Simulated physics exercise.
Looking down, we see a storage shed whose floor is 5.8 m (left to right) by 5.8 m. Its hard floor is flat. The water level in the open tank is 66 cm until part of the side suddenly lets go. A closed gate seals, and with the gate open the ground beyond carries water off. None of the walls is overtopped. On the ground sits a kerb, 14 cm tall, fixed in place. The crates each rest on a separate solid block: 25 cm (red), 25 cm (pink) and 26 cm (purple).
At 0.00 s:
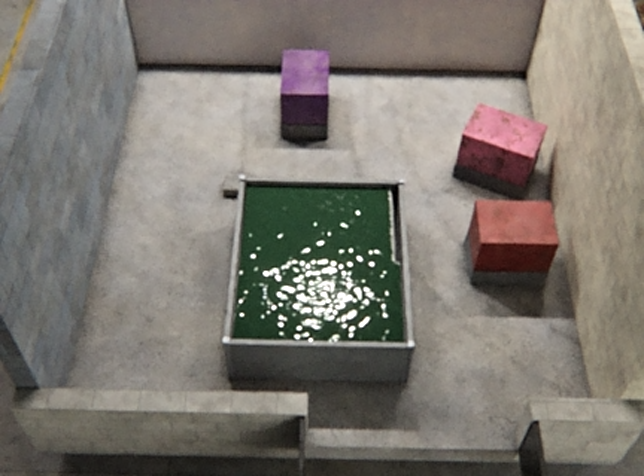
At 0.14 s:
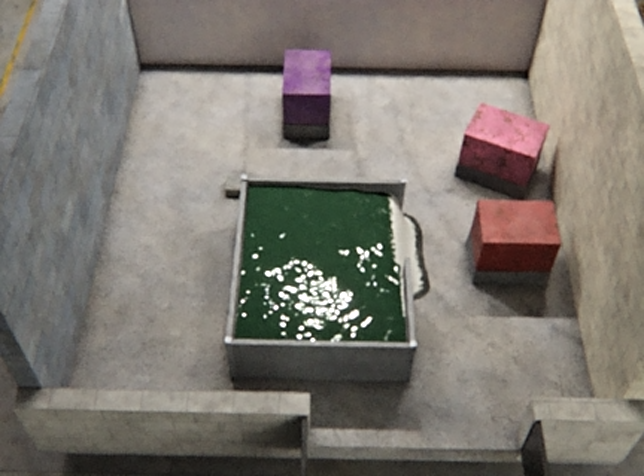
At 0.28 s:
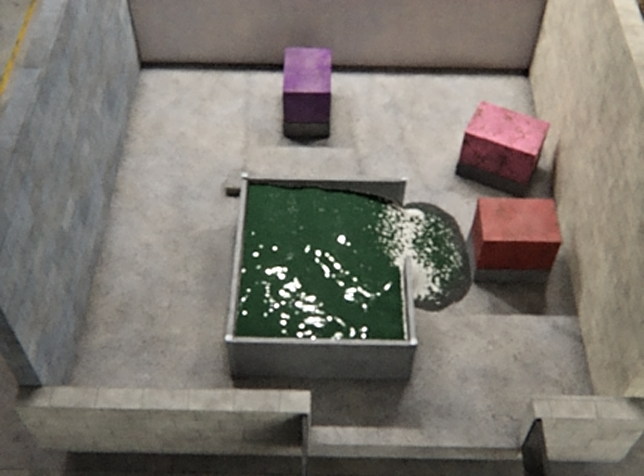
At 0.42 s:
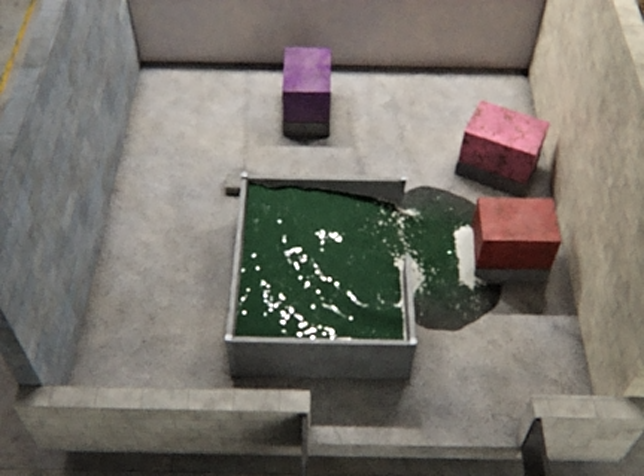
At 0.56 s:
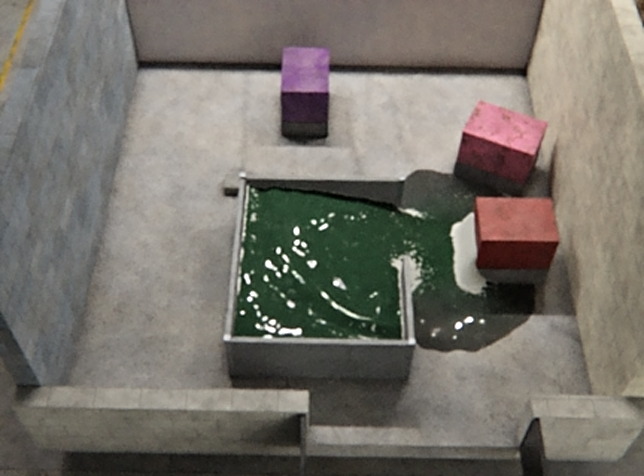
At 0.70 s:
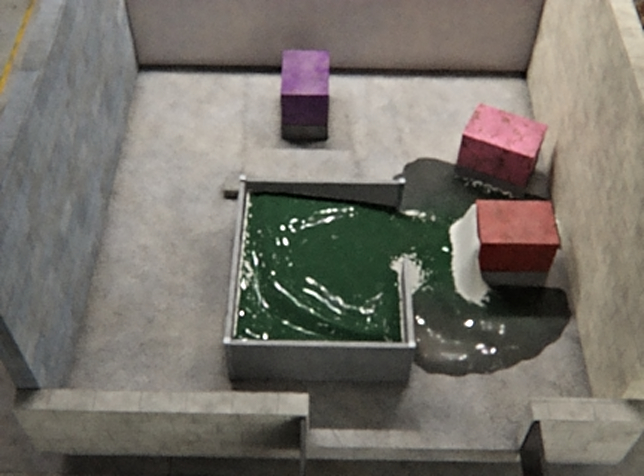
Green water pours from the tank's right side and spreads around the red and pink crates.
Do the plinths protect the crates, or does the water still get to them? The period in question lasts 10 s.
I would say the red crate still gets wet, the pink crate still gets wet, the purple crate is protected.
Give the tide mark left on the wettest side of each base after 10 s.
Red 73, pink 43, purple 14, all in cm.
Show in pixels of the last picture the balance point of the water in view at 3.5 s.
Roughly (403, 262) in the last picture.
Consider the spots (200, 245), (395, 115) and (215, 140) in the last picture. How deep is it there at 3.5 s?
Roughly 0, 2, 1 cm.
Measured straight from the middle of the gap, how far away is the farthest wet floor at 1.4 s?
About 3.0 m.
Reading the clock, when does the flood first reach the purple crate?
Purple: 2.2 s.
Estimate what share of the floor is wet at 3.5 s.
I'd guess around 55 %.
After 1.4 s water covers 25 % of the floor and is deepest (50 cm) near (449, 251); red plinth reached, pink plinth reached, purple plinth not reached.
After 2.2 s water covers 45 % of the floor and is deepest (40 cm) near (470, 186); red plinth reached, pink plinth reached, purple plinth reached.
After 3.5 s water covers 55 % of the floor and is deepest (30 cm) near (470, 186); red plinth reached, pink plinth reached, purple plinth reached.
After 6.0 s water covers 75 % of the floor and is deepest (18 cm) near (450, 263); red plinth reached, pink plinth reached, purple plinth reached.
After 10.0 s water covers 95 % of the floor and is deepest (12 cm) near (471, 197); highest at the red plinth 73 cm, highest at the pink plinth 43 cm, highest at the purple plinth 14 cm.
